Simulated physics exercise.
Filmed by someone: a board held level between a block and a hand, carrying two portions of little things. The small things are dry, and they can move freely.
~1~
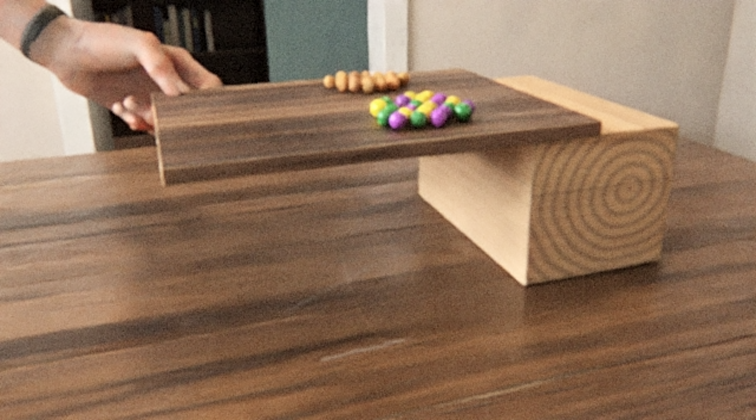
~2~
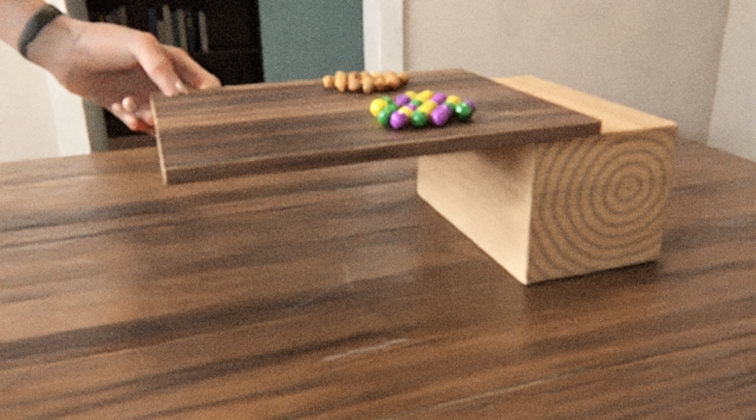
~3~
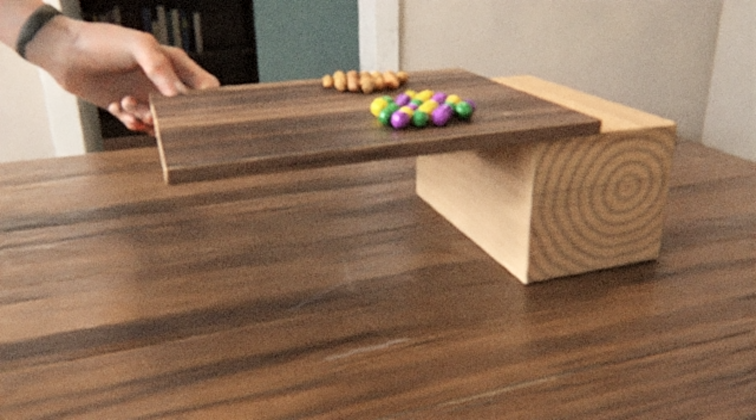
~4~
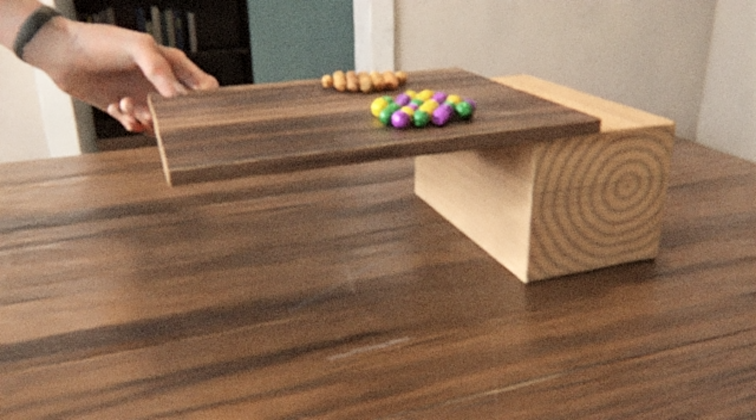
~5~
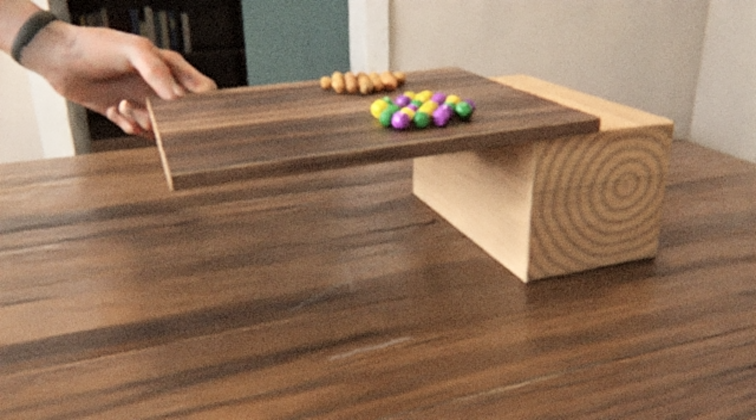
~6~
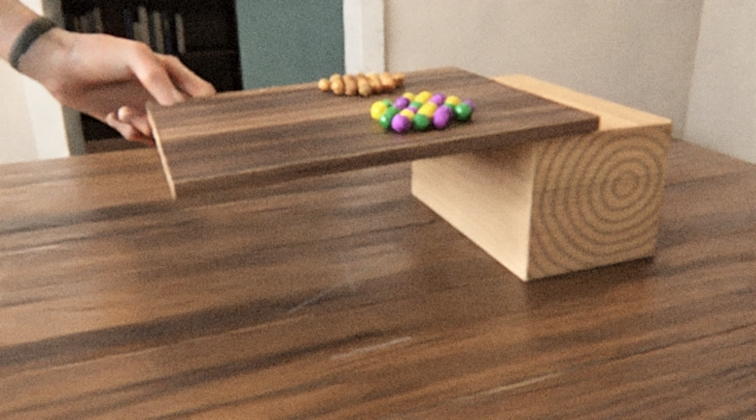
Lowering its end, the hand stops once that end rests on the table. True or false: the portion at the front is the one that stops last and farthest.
True.
Then, 0.59 s after the last picture, board sloping at 17°; front portion all still on the board; back portion all still on the board.
Then, 1.11 s after the last picture, board resting at 27°; front portion mostly up to a board's length out; back portion all still on the board.
Then, 1.55 s after the last picture, board resting at 27°; front portion mostly one to two board lengths out; back portion mostly less than half a board's length out.
By the end, board resting at 27°; front portion mostly more than two board lengths out, about half gone off the table; back portion mostly less than half a board's length out; the front portion has gone farther.
